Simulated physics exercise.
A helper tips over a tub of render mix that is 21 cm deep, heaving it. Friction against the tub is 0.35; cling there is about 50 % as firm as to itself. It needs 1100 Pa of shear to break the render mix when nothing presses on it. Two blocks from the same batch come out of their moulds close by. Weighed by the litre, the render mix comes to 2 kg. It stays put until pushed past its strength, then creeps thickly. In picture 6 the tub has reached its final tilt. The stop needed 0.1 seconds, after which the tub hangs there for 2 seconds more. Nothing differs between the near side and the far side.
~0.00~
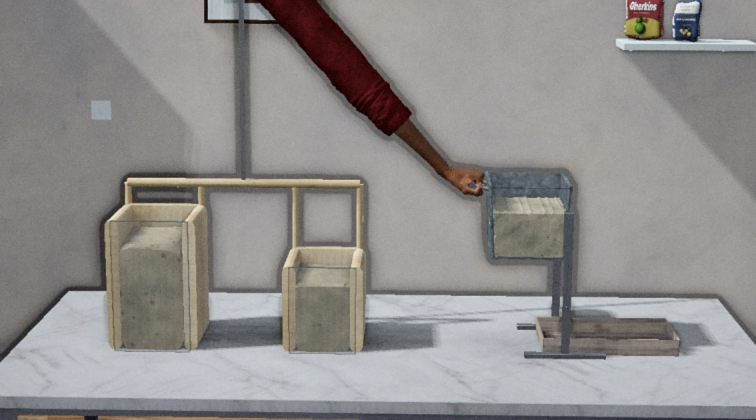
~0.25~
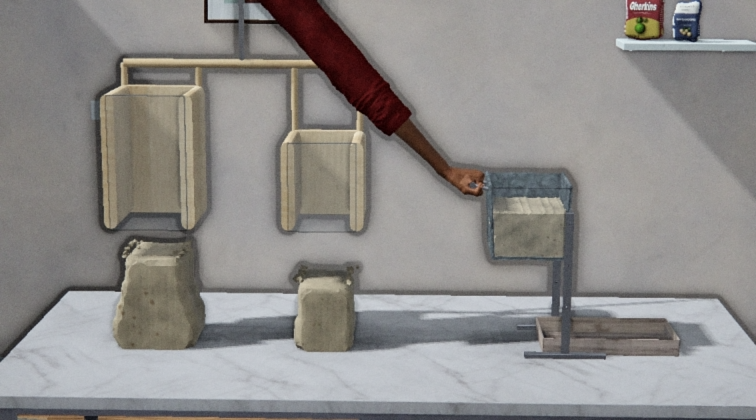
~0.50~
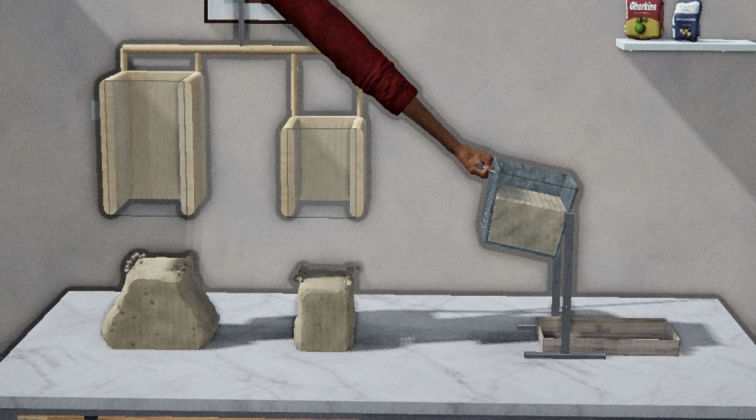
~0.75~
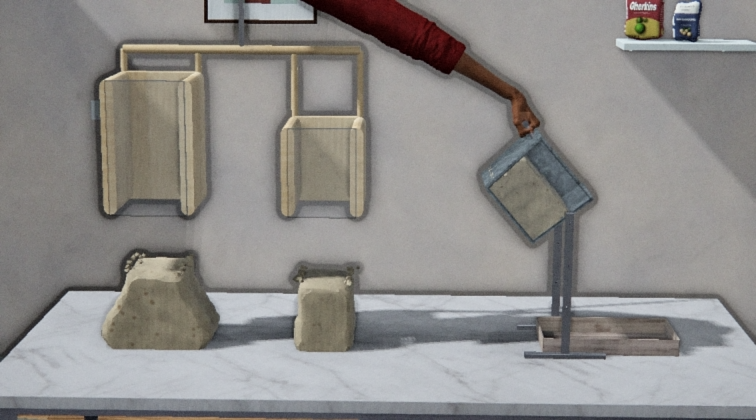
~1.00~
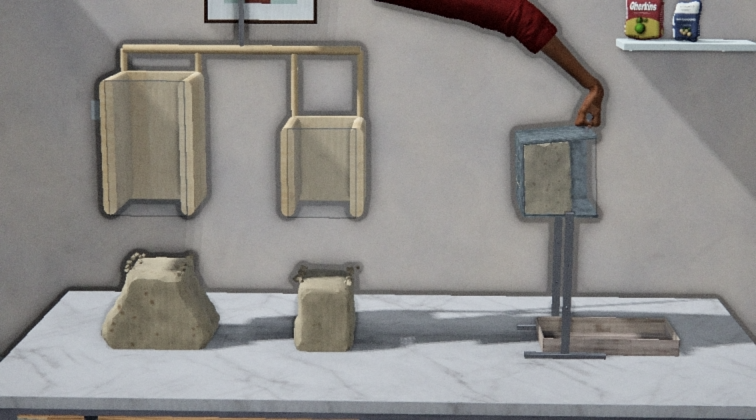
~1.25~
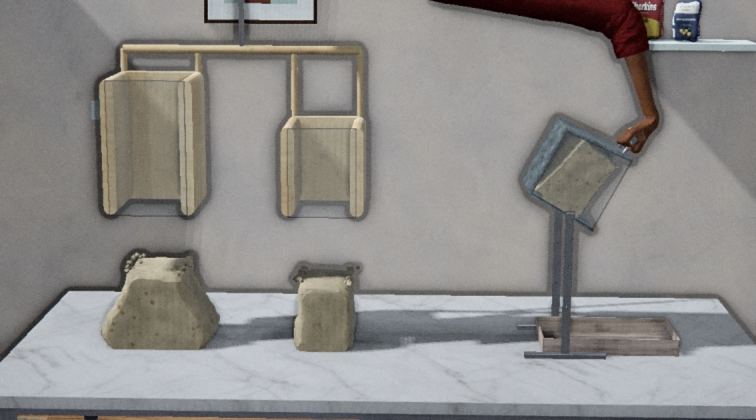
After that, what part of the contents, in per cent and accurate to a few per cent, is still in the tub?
The part still in the tub is near 0 out of 100.
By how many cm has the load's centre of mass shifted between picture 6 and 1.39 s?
Roughly 10 cm.
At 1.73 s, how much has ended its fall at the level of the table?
Roughly 95 per cent.
By 1.39 s, the tub is at 117 degrees and holds 66 %.
By 1.56 s, the tub is at 117 degrees and holds 0 %.
By 1.73 s, the tub is at 117 degrees and holds 0 %.
By 1.90 s, the tub is at 117 degrees and holds 0 %.
By 3.25 s, at the end, the tub is at 117 degrees and holds 0 %.
